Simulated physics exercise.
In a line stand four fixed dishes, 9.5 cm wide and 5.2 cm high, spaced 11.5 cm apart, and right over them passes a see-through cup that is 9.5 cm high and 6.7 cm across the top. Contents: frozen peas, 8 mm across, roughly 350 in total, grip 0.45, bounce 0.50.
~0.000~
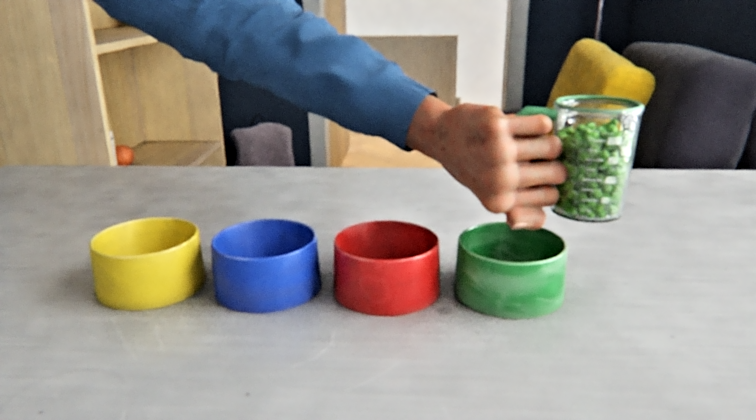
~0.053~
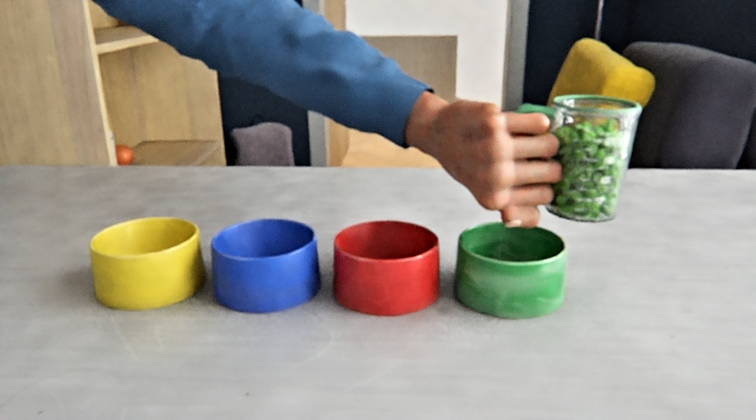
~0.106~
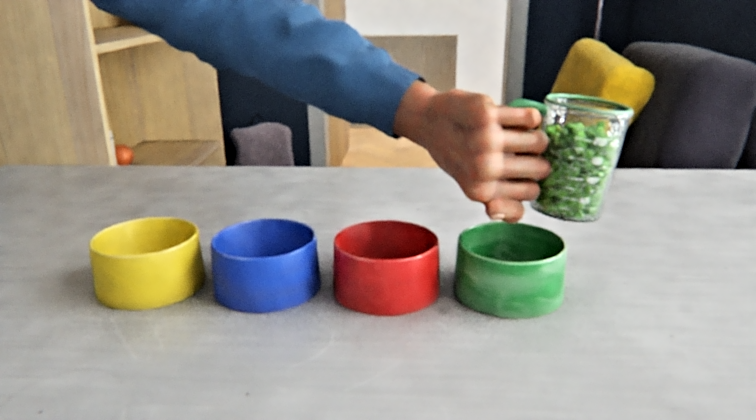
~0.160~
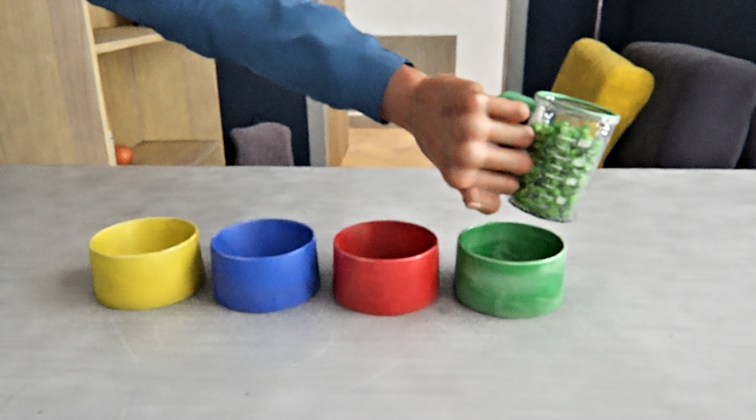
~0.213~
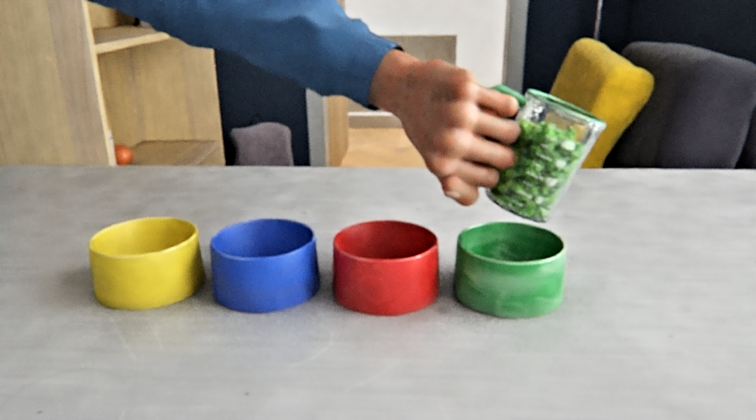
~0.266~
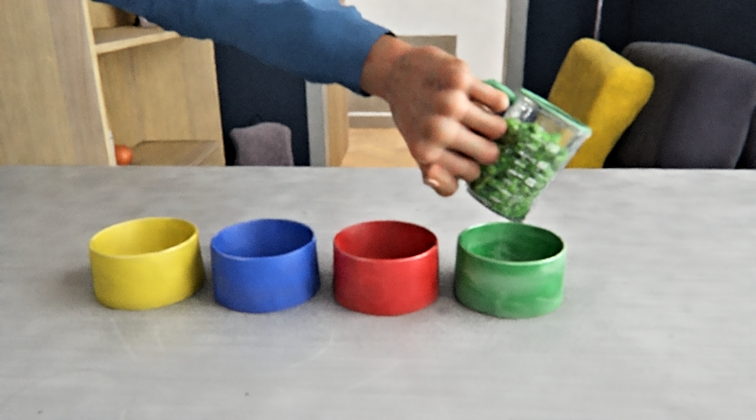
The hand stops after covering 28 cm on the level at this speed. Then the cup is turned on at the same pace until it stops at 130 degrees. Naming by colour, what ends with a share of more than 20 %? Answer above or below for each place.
Red: Above, blue: Below, green: Below, yellow: Below, counter: Above.
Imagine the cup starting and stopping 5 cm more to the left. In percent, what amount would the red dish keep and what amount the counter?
Red: 10; counter: 10.
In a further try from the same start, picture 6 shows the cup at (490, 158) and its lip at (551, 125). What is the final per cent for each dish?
You'd end up with red at 40, blue at 0, green at 0 and yellow at 0.
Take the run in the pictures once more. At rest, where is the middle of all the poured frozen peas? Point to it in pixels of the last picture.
After settling, the middle sits near (365, 280).
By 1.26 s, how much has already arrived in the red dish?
Estimate to date: Some 55 %.
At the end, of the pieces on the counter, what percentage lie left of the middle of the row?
50 percent.
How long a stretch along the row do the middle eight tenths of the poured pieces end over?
About 10 cm.
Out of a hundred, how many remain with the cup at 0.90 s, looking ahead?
Load share: Near 75 percent.
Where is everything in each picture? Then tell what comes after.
Cup at (592, 159), tilt 0 degrees, lip at (639, 104), moved 0.0 cm; middle of the pieces at (591, 165); green dish at (512, 242); red dish at (386, 240); blue dish at (264, 238); yellow dish at (145, 236), in the first frame.
Cup at (588, 158), tilt 2 degrees, lip at (636, 105), moved 0.3 cm; middle of the pieces at (587, 165), in the second frame.
Cup at (576, 158), tilt 7 degrees, lip at (628, 109), moved 1.3 cm; middle of the pieces at (575, 165), in the third frame.
Cup at (558, 158), tilt 14 degrees, lip at (615, 115), moved 2.8 cm; middle of the pieces at (556, 164), in the fourth frame.
Cup at (540, 158), tilt 22 degrees, lip at (602, 122), moved 4.3 cm; middle of the pieces at (538, 164), in the fifth frame.
Cup at (523, 158), tilt 29 degrees, lip at (588, 130), moved 5.8 cm; middle of the pieces at (520, 164); green dish at (511, 241); red dish at (386, 240); blue dish at (264, 238); yellow dish at (144, 236). The cup turns about 140 degrees a second and travels 28 cm a second, in the sixth frame.
After 0.65 s, tilt 84 degrees; cup holds 100 %.
Then, at 0.90 s, tilt 119 degrees; cup holds 75 %, red 25 %.
After 1.26 s, tilt 130 degrees; cup holds 0 %, red 55 %, blue 5 %.
At rest (2.2 s), red 55 %, blue 5 %, green 0 %, yellow 0 %, counter 40 %.
